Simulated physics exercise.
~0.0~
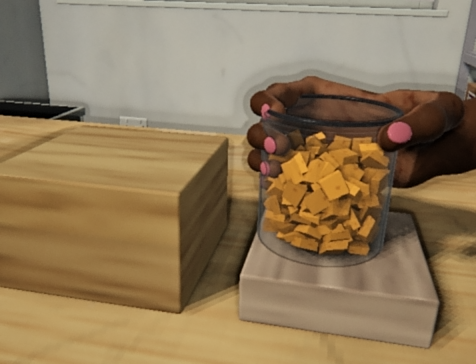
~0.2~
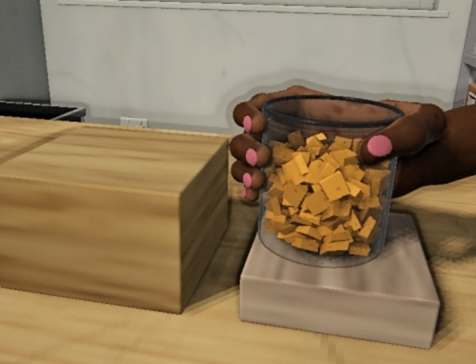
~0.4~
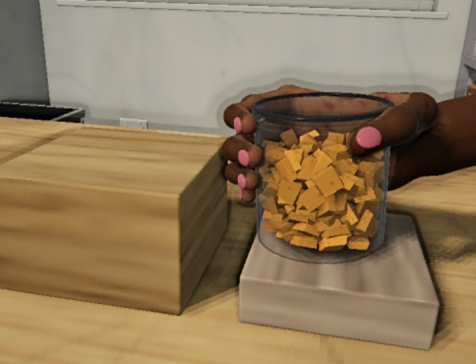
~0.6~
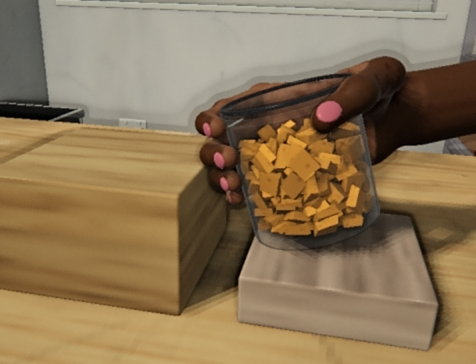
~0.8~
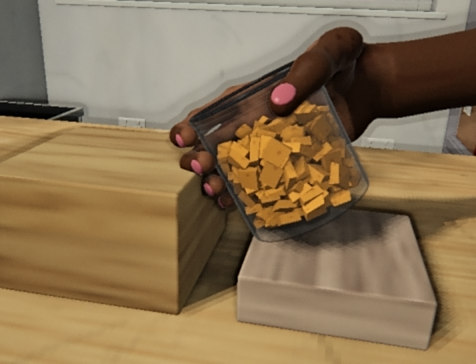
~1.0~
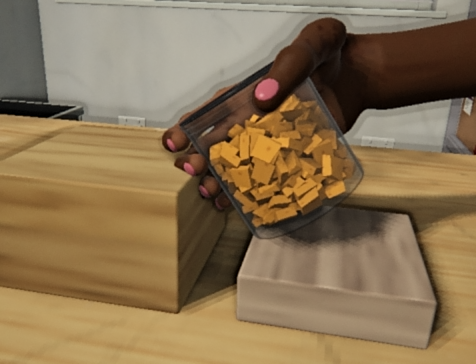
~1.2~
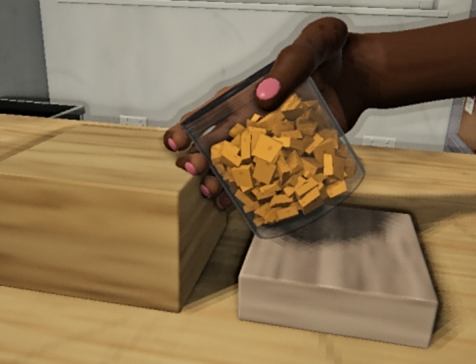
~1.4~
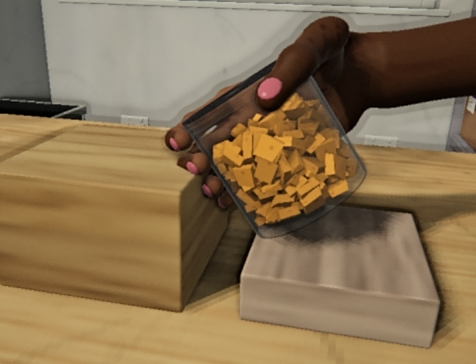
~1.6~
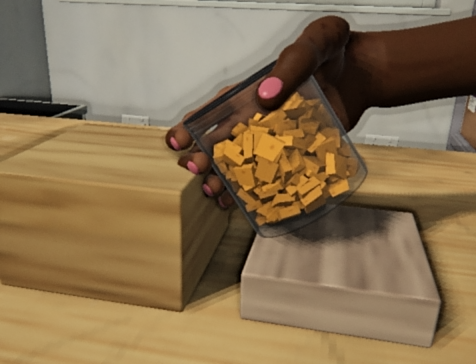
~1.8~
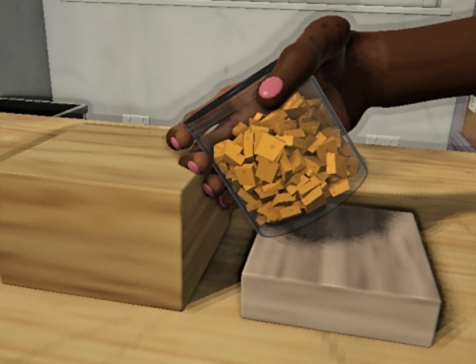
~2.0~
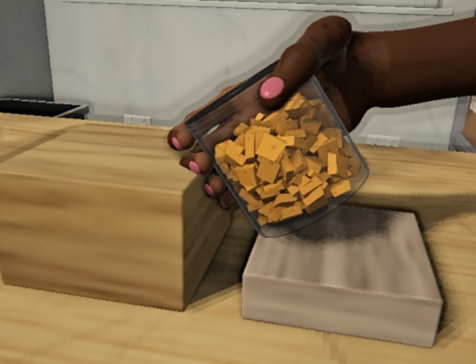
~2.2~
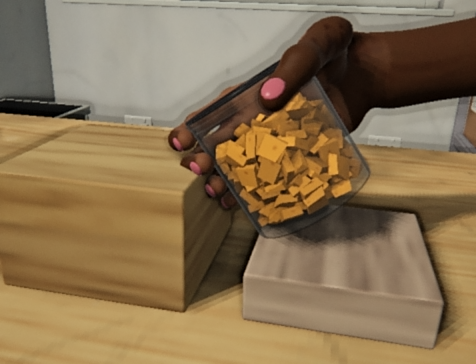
Clear jar of orange chips being tilted left by a hand with pink nails, then resting against a wooden block, nothing spilling.
